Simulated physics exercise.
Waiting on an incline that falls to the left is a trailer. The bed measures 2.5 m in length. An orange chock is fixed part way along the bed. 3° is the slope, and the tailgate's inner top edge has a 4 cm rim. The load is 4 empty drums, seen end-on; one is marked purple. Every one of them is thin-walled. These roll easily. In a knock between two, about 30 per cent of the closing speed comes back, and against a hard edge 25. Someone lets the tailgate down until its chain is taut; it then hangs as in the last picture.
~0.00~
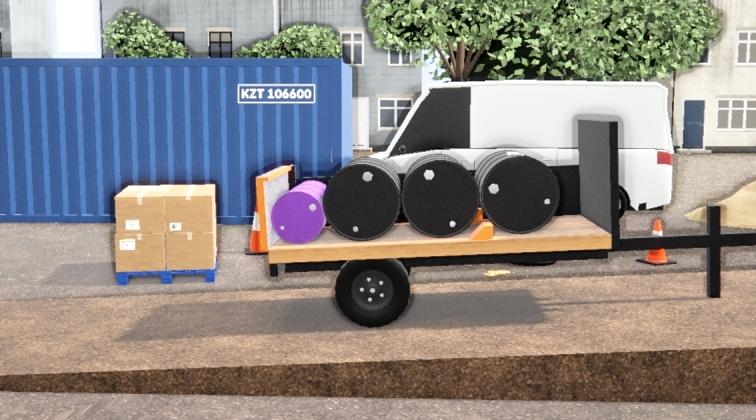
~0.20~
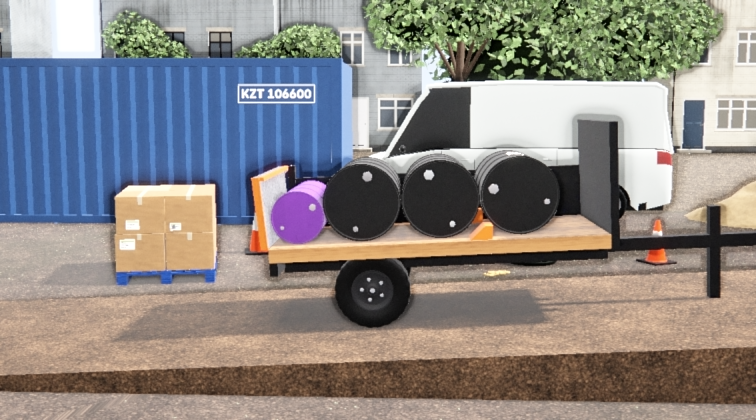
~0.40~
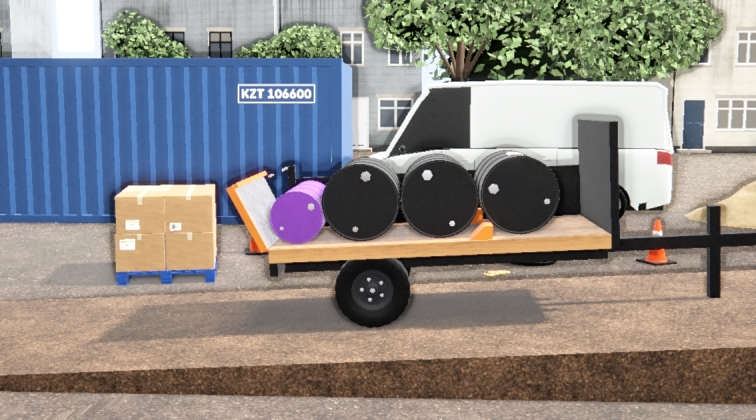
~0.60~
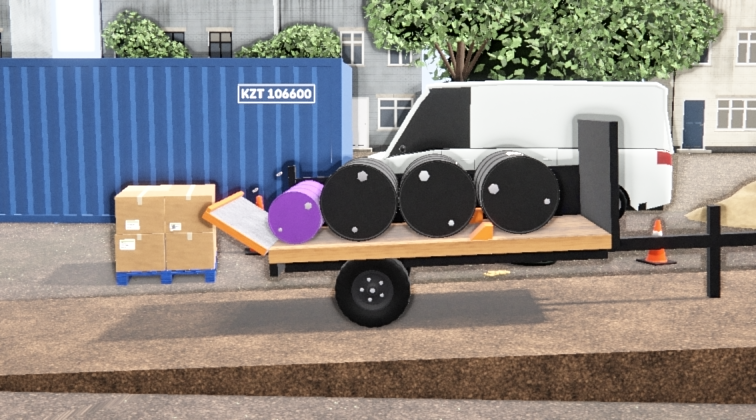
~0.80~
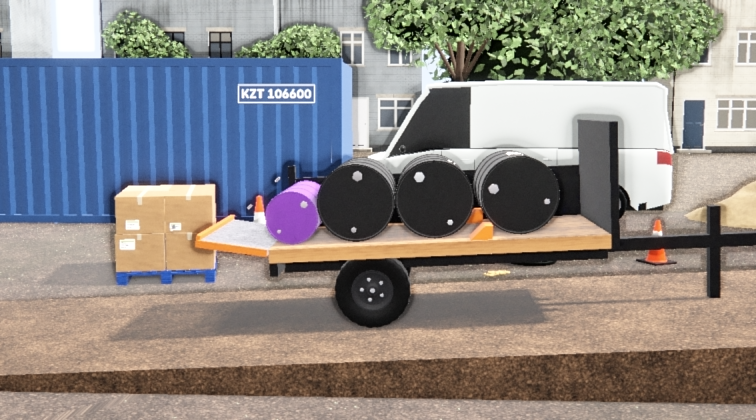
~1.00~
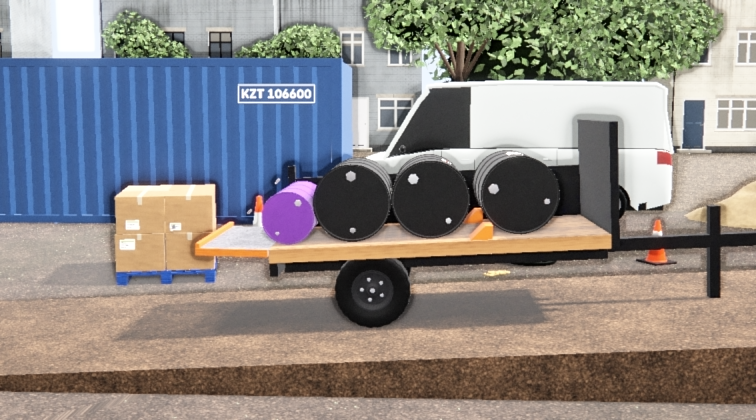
The orange-edged tailgate at the left end of a parked trailer swung down until it was nearly level, and then the purple drum and the black drums beside it rolled slightly left.
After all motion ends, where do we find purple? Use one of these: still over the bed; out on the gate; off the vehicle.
It is found out on the gate.
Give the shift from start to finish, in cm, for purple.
Estimate - purple near 60.
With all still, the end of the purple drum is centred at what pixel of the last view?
Roughly (218, 217).
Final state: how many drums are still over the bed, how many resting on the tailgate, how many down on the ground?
3, 1 and 0.
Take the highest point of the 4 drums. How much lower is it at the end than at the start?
Some 0 centimetres.
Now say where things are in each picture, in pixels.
The first frame shows purple (297, 218); gate 87° above level, tip at (260, 180); 4 of the 4 make up the bottom layer on the bed.
The second frame shows purple (297, 218); gate 83° above level, tip at (256, 181).
The third frame shows purple (296, 218); gate 62° above level, tip at (231, 190).
The fourth frame shows purple (294, 218); gate 32° above level, tip at (206, 216).
The fifth frame shows purple (291, 218); gate 7° above level, tip at (199, 244).
The sixth frame shows purple (287, 219); gate 1° above level, tip at (199, 251).
By 1.2 s, purple is on the bed, 10 cm short of the hinge, rolling left; 0 of 4 are out.
By 1.5 s, purple is on the bed, 5 cm short of the hinge, rolling left; 0 of 4 are out.
By 1.7 s, purple is on the gate, 5 cm past the hinge, rolling left; 0 of 4 are out.
Finally (3.1 s), purple is on the gate, 40 cm past the hinge; 0 of 4 are out.
